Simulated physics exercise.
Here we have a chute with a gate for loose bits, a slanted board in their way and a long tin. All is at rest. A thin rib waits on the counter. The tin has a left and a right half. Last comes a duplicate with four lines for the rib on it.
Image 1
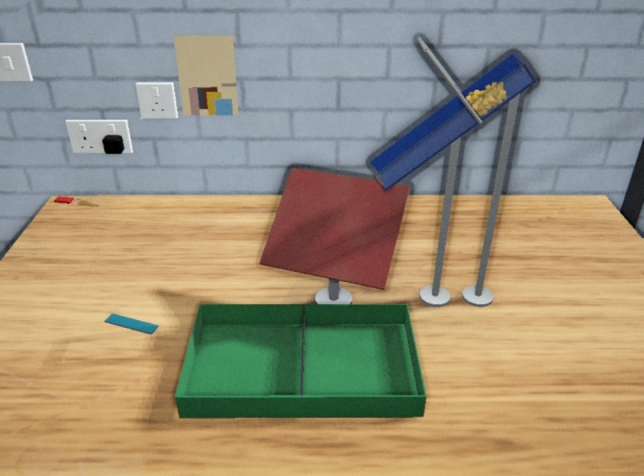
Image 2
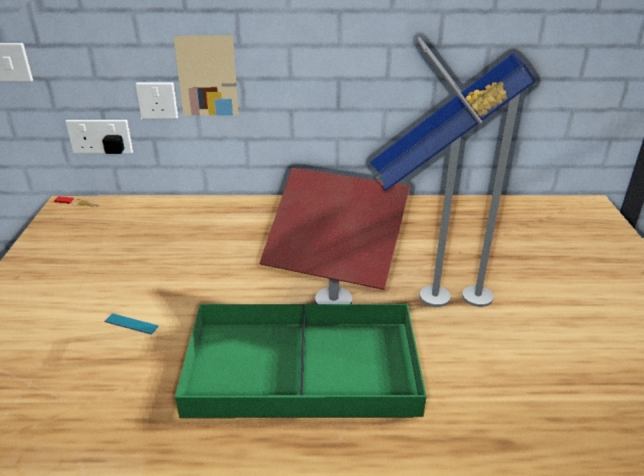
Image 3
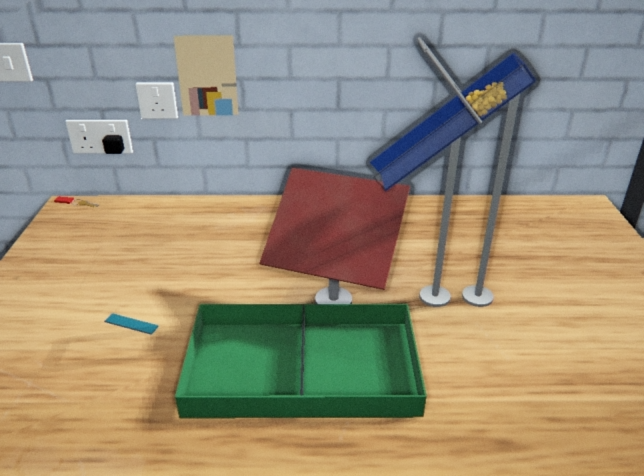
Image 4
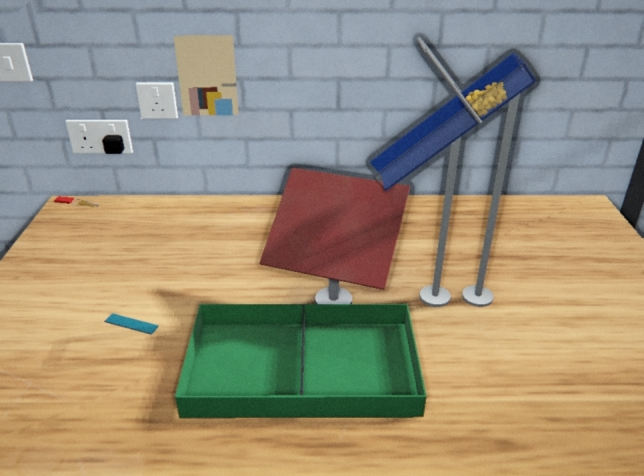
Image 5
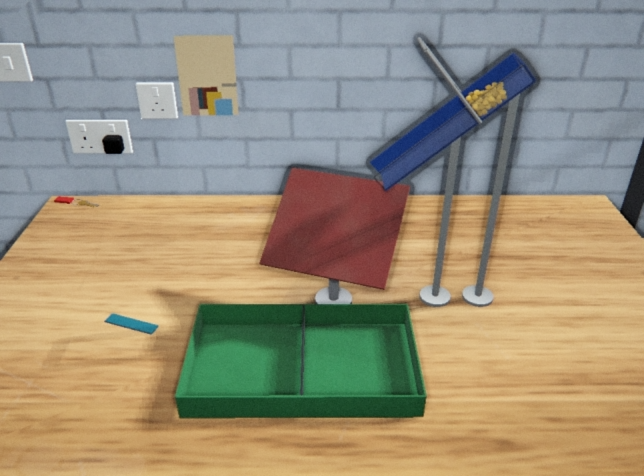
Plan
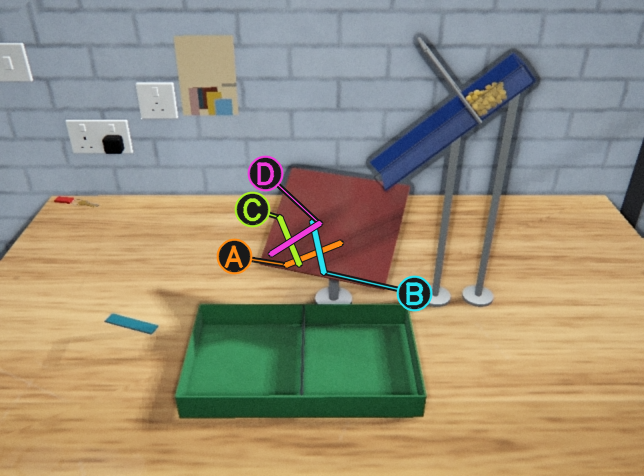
On a wooden counter, yellow bits rest in a blue chute above a red board and green tin.
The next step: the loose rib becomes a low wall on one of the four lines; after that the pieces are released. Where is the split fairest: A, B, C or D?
Line C does it best.
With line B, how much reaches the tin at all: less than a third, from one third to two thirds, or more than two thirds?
It is more than two thirds.
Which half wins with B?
The right half.
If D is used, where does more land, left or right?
Left.
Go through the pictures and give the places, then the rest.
The first frame shows load behind the gate (484, 100), puffed corn balls; lip of the chute (383, 183), sloping fairly steeply.
The second frame shows middle of the board (335, 224), tilted fairly steeply; middle of its low edge (320, 276); of its high edge (349, 176).
The third frame shows front corners of the tin (176, 397) and (426, 396); front end of its middle wall (301, 396).
The fourth frame shows middle of the load (484, 100); lip (383, 183).
The fifth frame shows middle of the load (484, 100); lip (383, 183).
On the marked copy, line A from (340, 243) to (286, 264); line B from (312, 221) to (323, 272); line C from (279, 217) to (299, 264); line D from (319, 223) to (271, 253).
With A, of what is caught, almost all in the left half, about a tenth in the right.
With B, of what is caught, about a tenth in the left half, almost all in the right.
With C, of what is caught, roughly half in the left half, roughly half in the right.
With D, of what is caught, almost all in the left half, about a tenth in the right.
